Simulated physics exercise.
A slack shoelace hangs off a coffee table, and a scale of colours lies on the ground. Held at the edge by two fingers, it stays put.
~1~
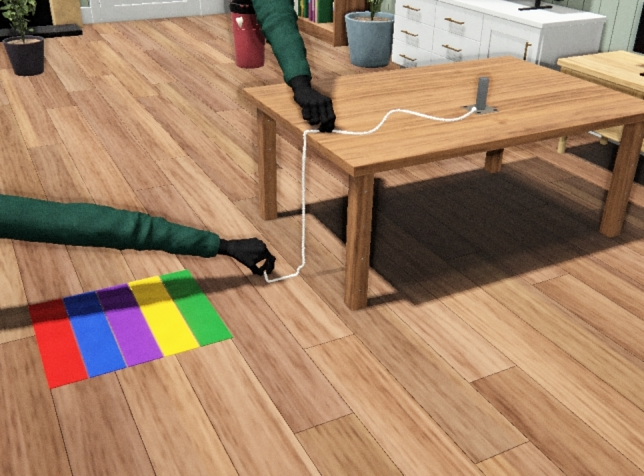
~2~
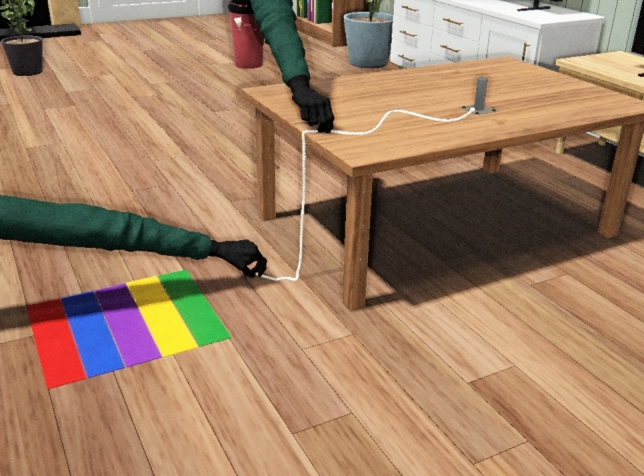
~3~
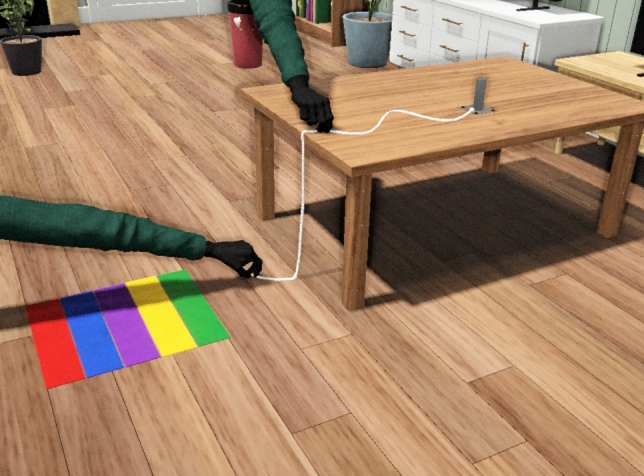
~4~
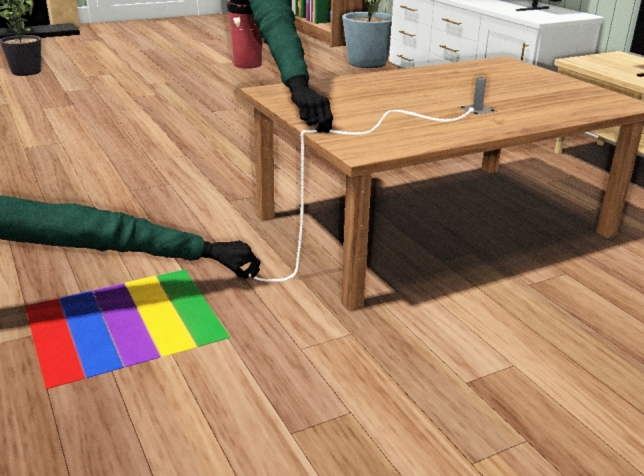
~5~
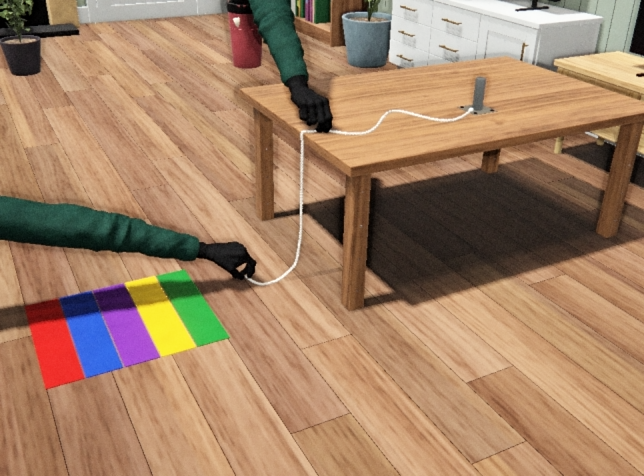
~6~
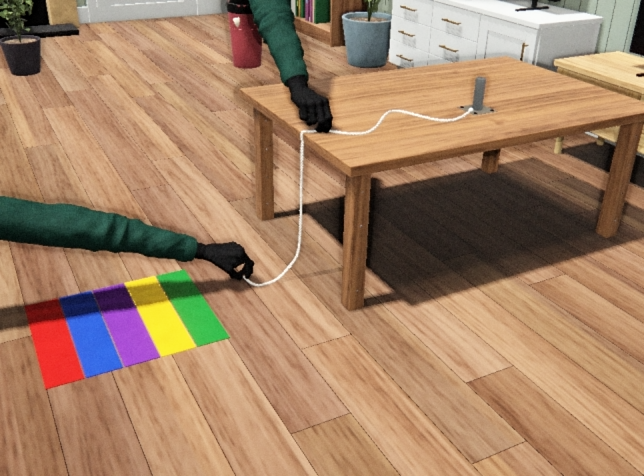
Two dark-green-sleeved arms with black-gloved hands reach into a room with a wood-plank floor, seen from above at an angle by a still camera. One hand pins a white shoelace at the edge of a wooden coffee table, and the other holds its hanging end near red, blue, purple, yellow and green stripes on the floor. The lower hand shifts slightly left, and the slack lace curves a little.
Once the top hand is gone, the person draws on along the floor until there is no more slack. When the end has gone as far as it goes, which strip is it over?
It is over the blue strip.
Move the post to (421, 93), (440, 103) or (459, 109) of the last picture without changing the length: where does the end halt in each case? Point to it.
Approximate places, in that order: (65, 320), (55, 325), (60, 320).
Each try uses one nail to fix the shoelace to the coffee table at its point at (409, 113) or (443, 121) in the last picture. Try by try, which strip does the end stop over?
Strip colours by try: Purple / blue.
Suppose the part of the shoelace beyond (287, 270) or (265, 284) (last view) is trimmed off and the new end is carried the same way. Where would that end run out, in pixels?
It would be at (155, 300) in the first case and at (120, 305) in the second.
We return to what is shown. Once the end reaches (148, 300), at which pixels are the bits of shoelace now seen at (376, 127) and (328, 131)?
The first sits at about (329, 130) and the second at about (295, 167).
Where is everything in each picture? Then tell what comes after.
The first picture shows end (265, 272); green (208, 328); yellow (175, 337); purple (139, 346); blue (102, 356); red (64, 367).
The second picture shows end (257, 274); shoelace through (461, 118) (401, 111) (375, 130) (310, 132) (303, 199) (300, 262).
The third picture shows end (252, 275).
The fourth picture shows end (250, 275); shoelace through (460, 118) (400, 111) (374, 130) (309, 132) (302, 198) (298, 262).
The fifth picture shows end (246, 276).
The sixth picture shows end (244, 277); shoelace through (460, 118) (400, 111) (373, 130) (308, 132) (301, 199) (294, 261).
Soon after, end near (148, 300); over yellow.
After that, end near (108, 310); over purple.
At the stop, end near (84, 316); over blue. It gets as far as the blue strip.
